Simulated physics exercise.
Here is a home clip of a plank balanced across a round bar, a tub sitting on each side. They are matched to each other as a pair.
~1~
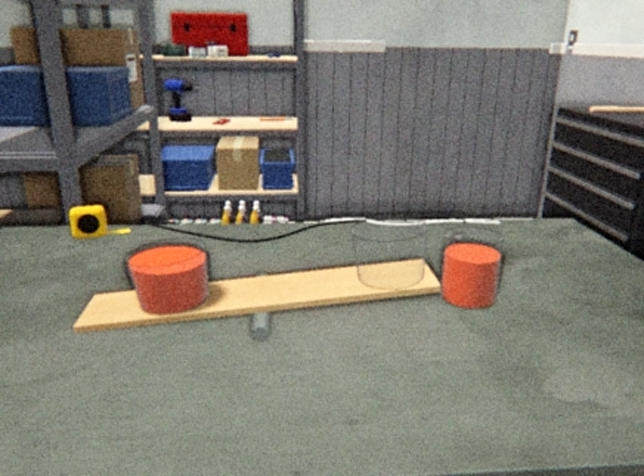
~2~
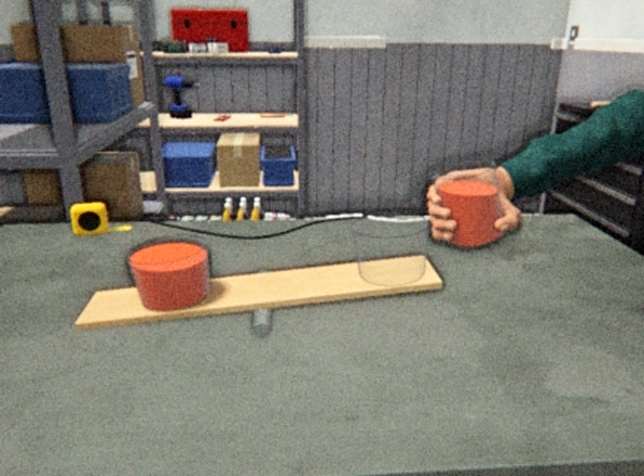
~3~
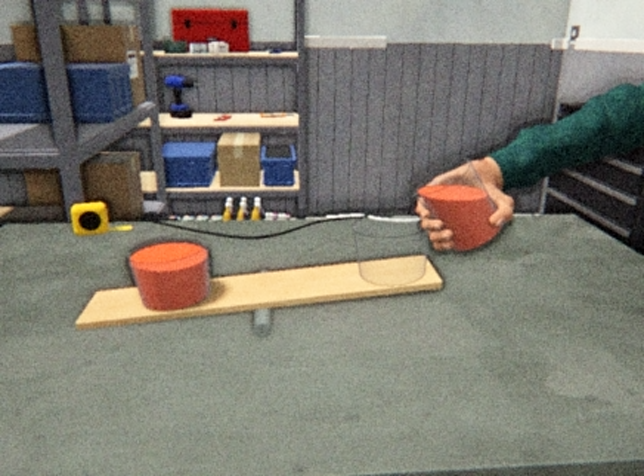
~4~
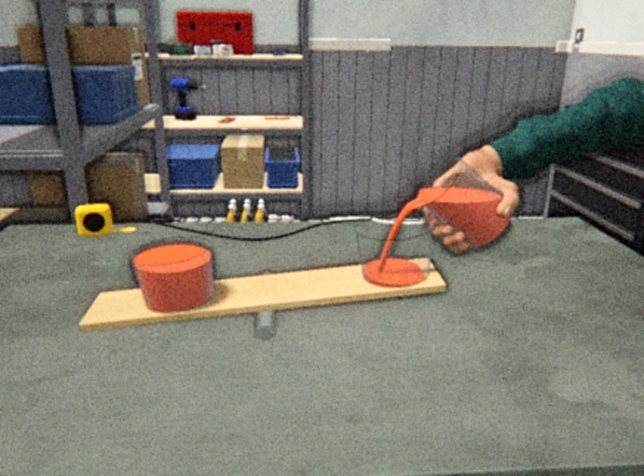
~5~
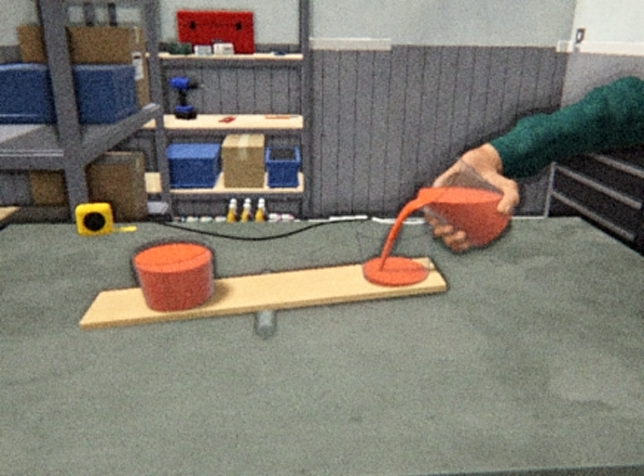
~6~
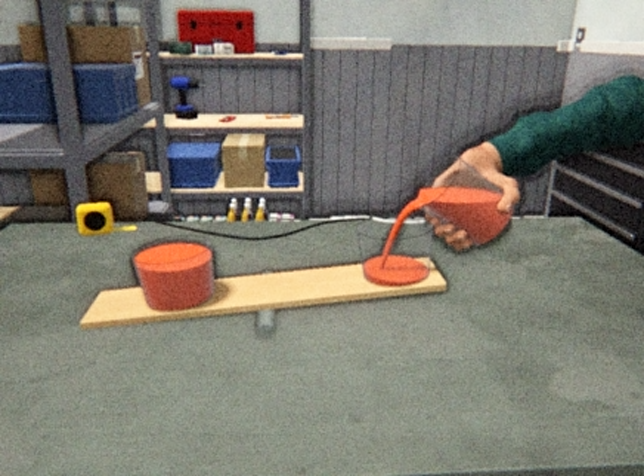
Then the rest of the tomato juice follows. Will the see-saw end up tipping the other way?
Yes.
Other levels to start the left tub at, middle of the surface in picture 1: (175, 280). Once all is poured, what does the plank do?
In that case: Goes down there.
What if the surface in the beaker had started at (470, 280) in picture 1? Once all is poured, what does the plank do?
Outcome for this fill: It does not budge.
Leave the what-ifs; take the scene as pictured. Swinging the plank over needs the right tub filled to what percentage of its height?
It turns at close to 45 in a hundred.
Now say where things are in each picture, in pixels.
In the first picture, nothing is moving yet; beaker (471, 266) about two thirds full; right tub (390, 251) empty, raised; left tub (171, 275) about three quarters full, on the low side.
In the second picture, the beaker is picked up; round bar (262, 328); right tub (391, 248) empty.
In the third picture, the beaker leans over the right tub; beaker (460, 205) tipped 35° with all of its load; right tub (391, 248) empty.
In the fourth picture, the tomato juice is flowing; round bar (265, 330); right tub nearly empty, surface at (396, 272); left tub about three quarters full, surface at (173, 258).
In the fifth picture, the tomato juice is flowing; beaker (465, 202) tipped 50° with nearly all of its load; right tub (395, 250) nearly empty.
In the sixth picture, the tomato juice is flowing; round bar (266, 329); right tub nearly empty, surface at (396, 269); left tub about three quarters full, surface at (173, 257).
Next, the right tub is about a third full; the plank leans as before.
After that, the right tub is about half full; the plank has swung over, and that end is down.
Finally, the right tub is about two thirds full; the plank has swung over, and that end is down.
